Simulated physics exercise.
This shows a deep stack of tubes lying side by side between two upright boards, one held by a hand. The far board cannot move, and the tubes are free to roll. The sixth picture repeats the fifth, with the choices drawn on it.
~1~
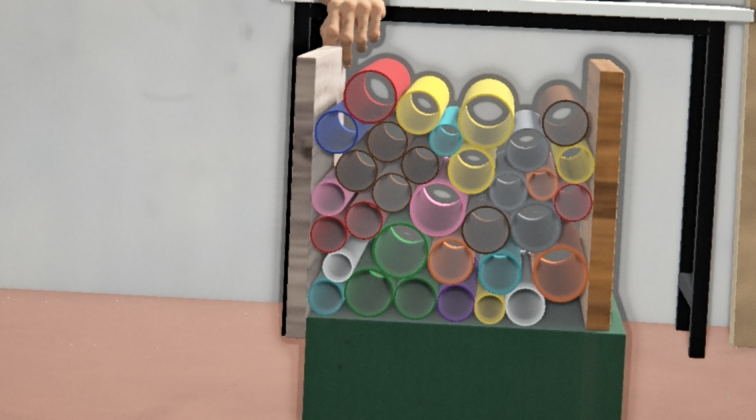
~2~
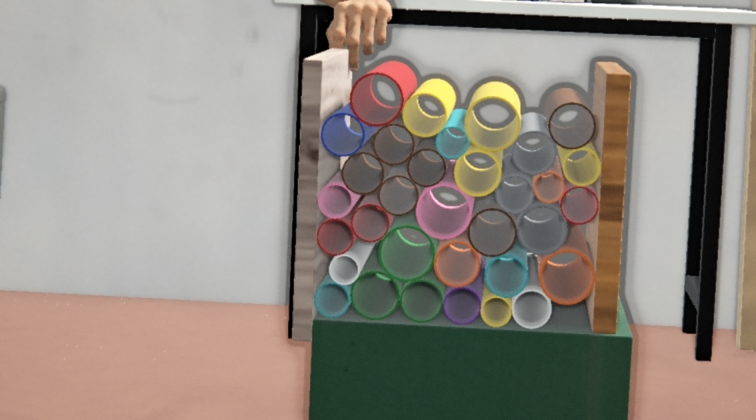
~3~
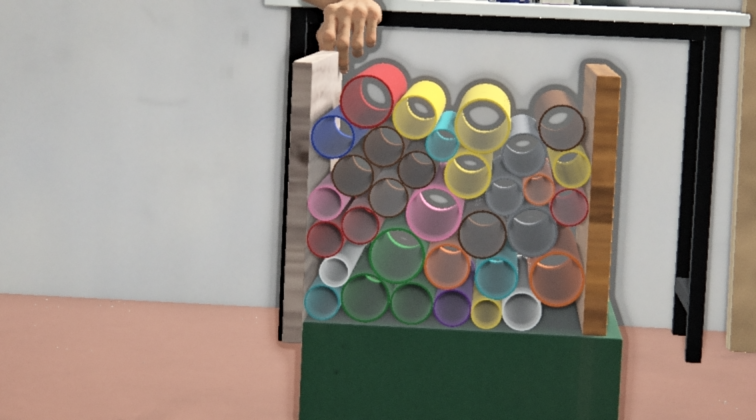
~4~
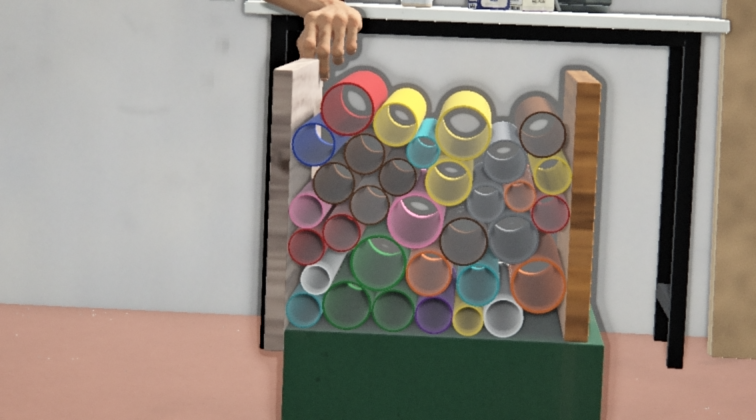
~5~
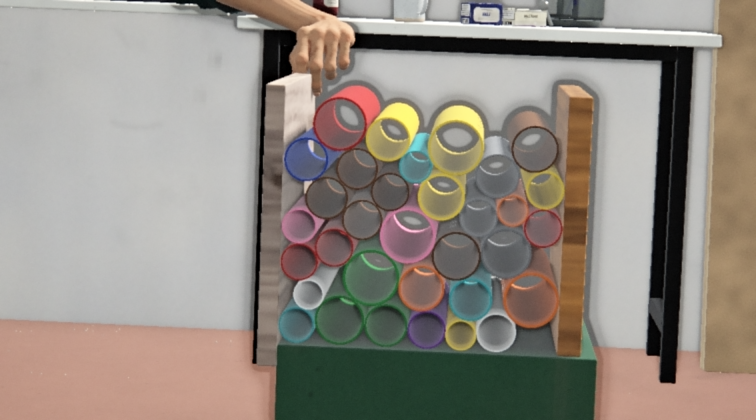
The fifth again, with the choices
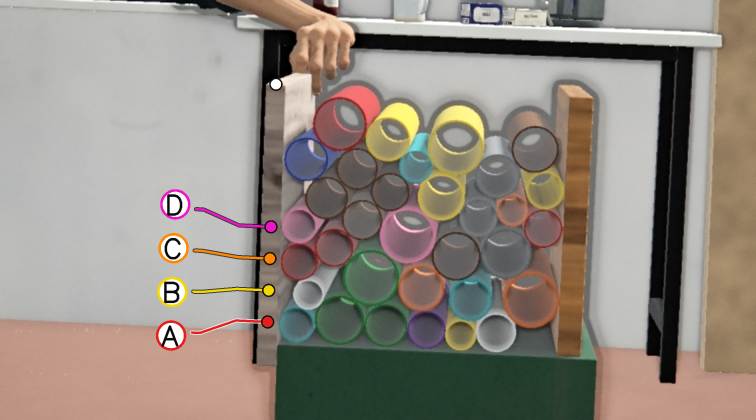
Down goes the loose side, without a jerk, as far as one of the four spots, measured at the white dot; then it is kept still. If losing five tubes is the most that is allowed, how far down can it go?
Stop at D.
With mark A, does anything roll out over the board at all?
Yes.
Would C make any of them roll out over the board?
Yes, at C.
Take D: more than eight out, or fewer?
It loses fewer than eight.
On the copy, A at (268, 322); B at (269, 291); C at (270, 258); D at (271, 227); the white dot at (276, 84).
On D. First, top of the board (285, 151).
Then, top of the board (282, 225).
Finally, top of the board (282, 226), two out over the board.
By contrast, A more than five out over the board; B more than five out over the board; C six out over the board.
